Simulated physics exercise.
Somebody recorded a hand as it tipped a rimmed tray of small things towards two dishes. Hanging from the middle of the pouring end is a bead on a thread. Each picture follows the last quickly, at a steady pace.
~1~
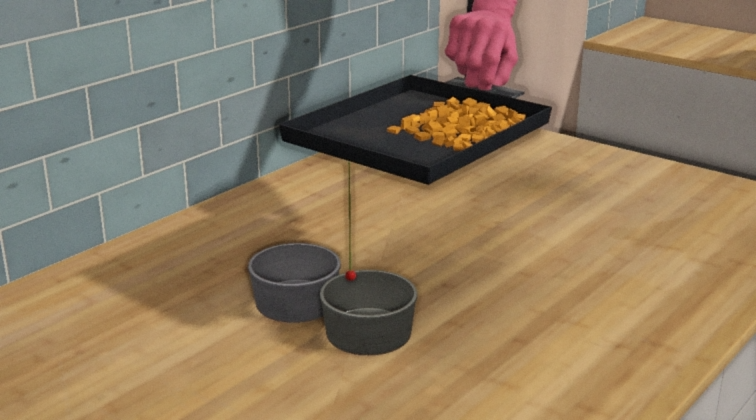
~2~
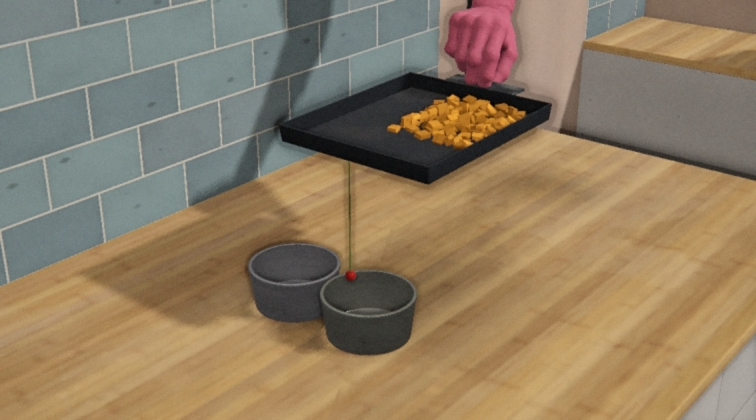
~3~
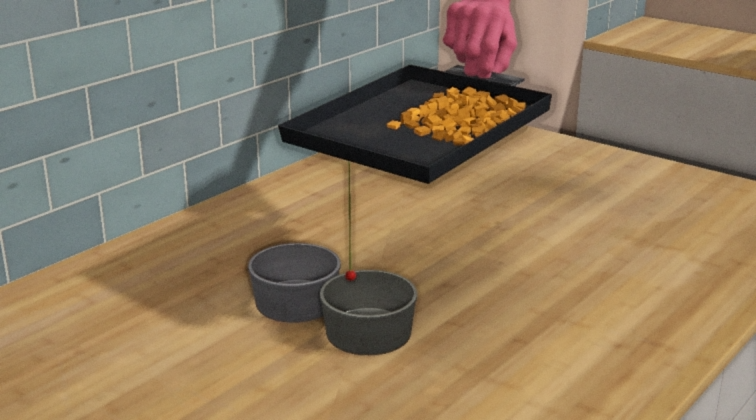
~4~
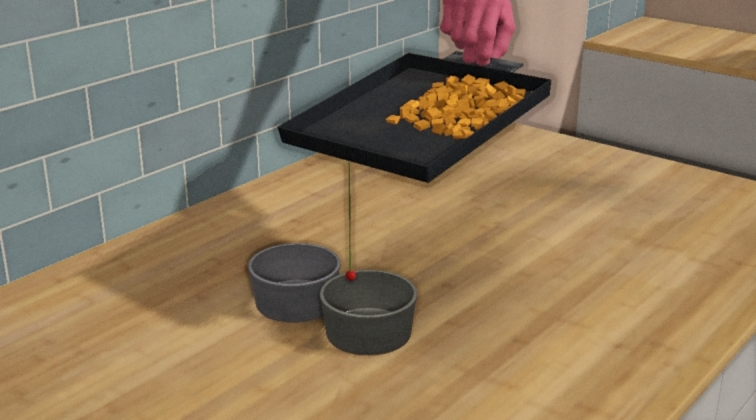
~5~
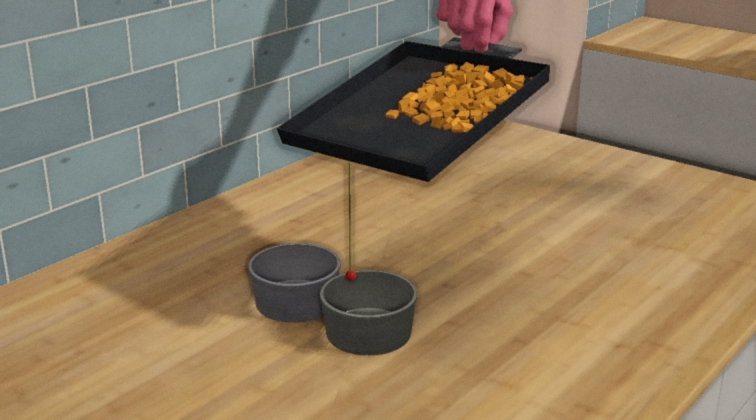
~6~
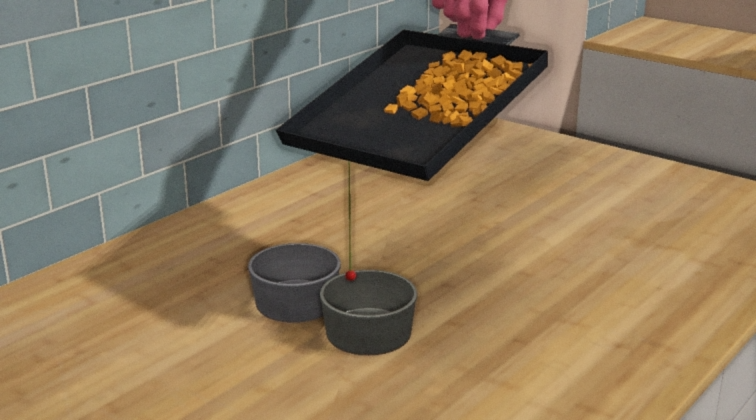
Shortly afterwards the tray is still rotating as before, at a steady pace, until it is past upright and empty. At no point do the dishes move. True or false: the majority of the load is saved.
False.
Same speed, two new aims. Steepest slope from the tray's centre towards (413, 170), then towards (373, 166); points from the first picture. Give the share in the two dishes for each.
The first try would leave around 10 per cent there, the second around 20 per cent.
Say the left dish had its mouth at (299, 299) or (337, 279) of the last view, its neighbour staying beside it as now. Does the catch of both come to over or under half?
Result - try one, past the halfway mark; try two, below the halfway mark.
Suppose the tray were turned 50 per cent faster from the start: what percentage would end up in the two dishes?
Roughly 20 percent.
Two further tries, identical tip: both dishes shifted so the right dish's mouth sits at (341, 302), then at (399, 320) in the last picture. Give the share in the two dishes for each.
Close to 70 in a hundred, then close to 50 in a hundred.
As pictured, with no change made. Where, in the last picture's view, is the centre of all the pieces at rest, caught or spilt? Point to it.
Close to (280, 354), more or less.
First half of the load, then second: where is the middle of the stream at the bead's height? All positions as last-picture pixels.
(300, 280), then (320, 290).
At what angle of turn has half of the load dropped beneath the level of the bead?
My estimate is some 115 degrees.
Soon after the last picture, tray tipped steeply; most on the tray; a small part in the air.
A little later, tray tipped past a quarter turn; most on the tray; about a quarter outside both; a stray few in the air.
Later still, tray tipped past a quarter turn; a stray few in the right dish; a small part in the left dish; most outside both.
At rest, tray tipped past a quarter turn; a stray few in the right dish; a small part in the left dish; most outside both.
